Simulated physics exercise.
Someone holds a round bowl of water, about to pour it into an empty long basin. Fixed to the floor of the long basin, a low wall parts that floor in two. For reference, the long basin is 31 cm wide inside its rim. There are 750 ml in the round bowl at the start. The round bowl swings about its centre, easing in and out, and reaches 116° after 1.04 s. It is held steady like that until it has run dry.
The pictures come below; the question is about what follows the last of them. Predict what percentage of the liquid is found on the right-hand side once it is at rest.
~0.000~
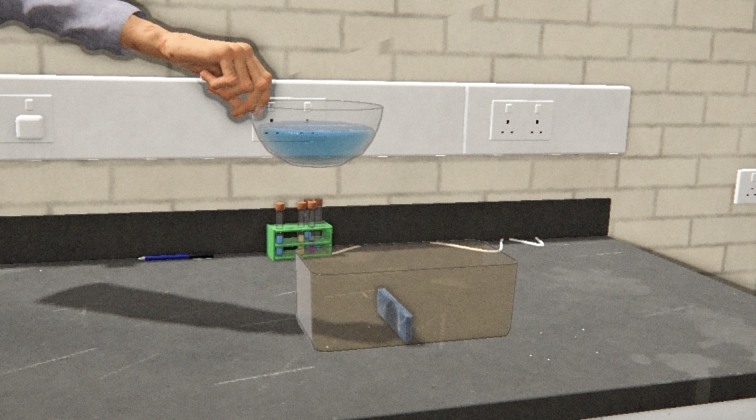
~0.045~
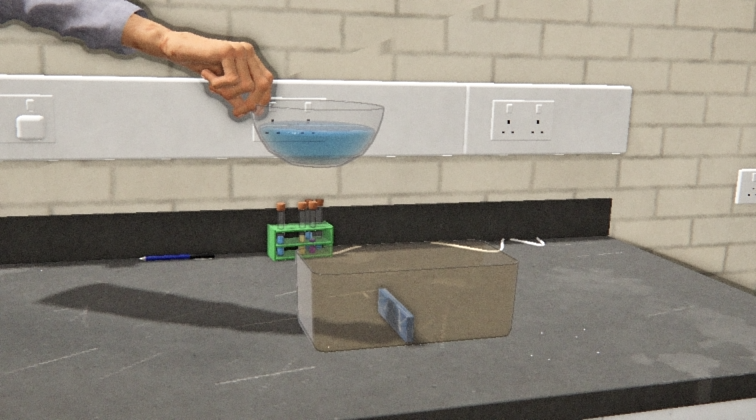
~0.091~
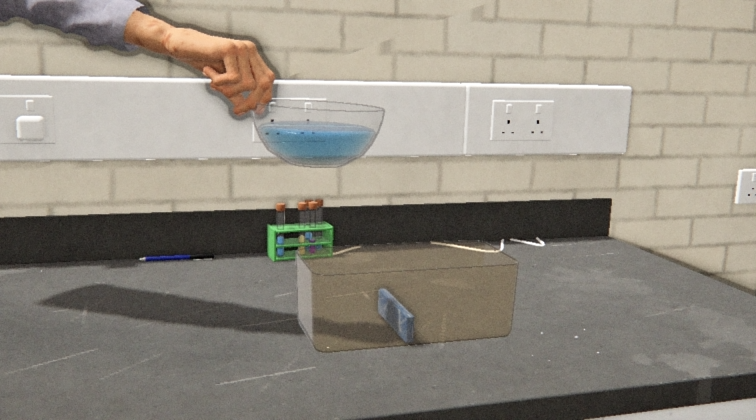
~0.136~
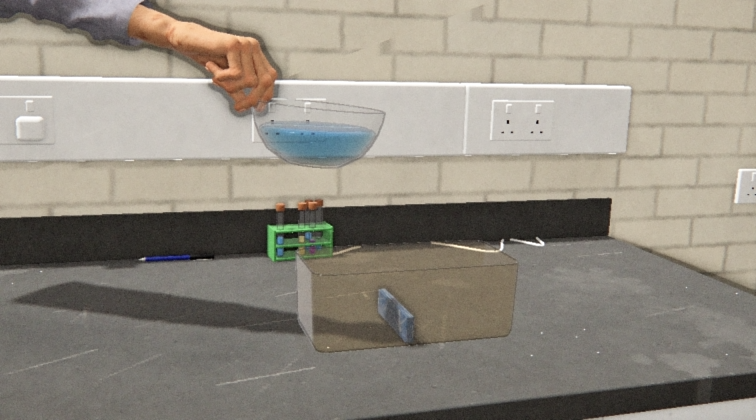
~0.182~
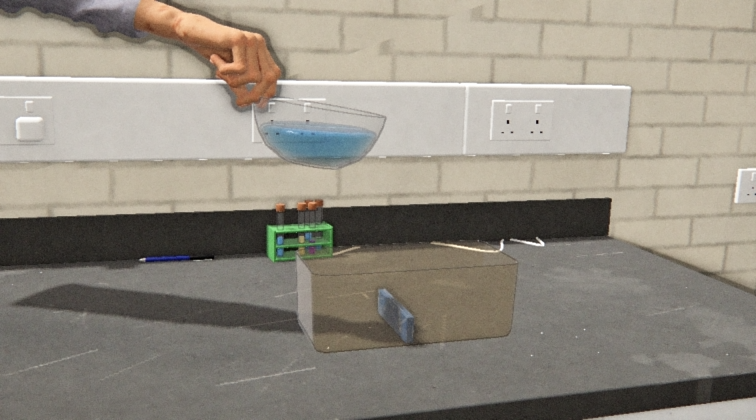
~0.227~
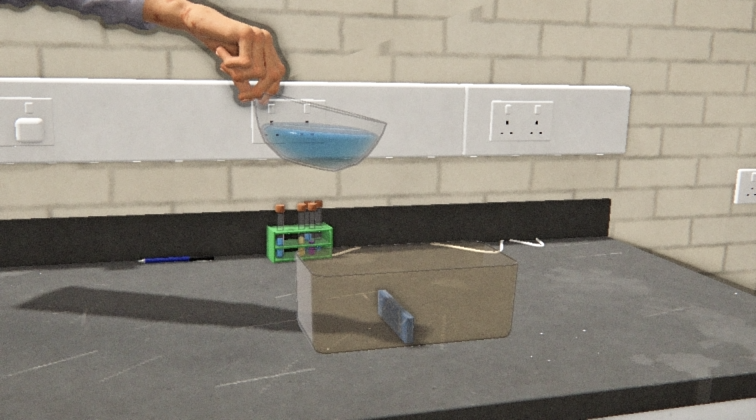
About 64 % is on the right.
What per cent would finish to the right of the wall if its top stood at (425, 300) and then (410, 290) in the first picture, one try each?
25 then 45 %.
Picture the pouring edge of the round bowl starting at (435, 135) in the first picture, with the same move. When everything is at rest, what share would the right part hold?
Then I'd expect something near 90 per cent.
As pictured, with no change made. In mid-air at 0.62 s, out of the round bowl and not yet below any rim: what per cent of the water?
Near 48 per cent of it all.
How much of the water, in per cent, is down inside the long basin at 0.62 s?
Close to 14 in a hundred.
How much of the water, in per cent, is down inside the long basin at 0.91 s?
About 94 per cent.
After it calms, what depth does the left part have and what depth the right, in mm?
Depths at rest: Left around 14 mm, right around 22 mm.
Then, 0.62 s in, the tilt is 75° and 39 per cent is still to pour, 0 is left of the wall and 13 right of it.
Then, 0.91 s in, the tilt is 112° and 0 per cent is still to pour, 30 is left of the wall and 64 right of it.
Then, 1.21 s in, the tilt is 116° and 0 per cent is still to pour, 34 is left of the wall and 65 right of it.
Then, 1.54 s in, the tilt is 116° and 0 per cent is still to pour, 34 is left of the wall and 65 right of it.
Finally, 34 per cent lies left of the wall, 64 right of it and 2 outside.
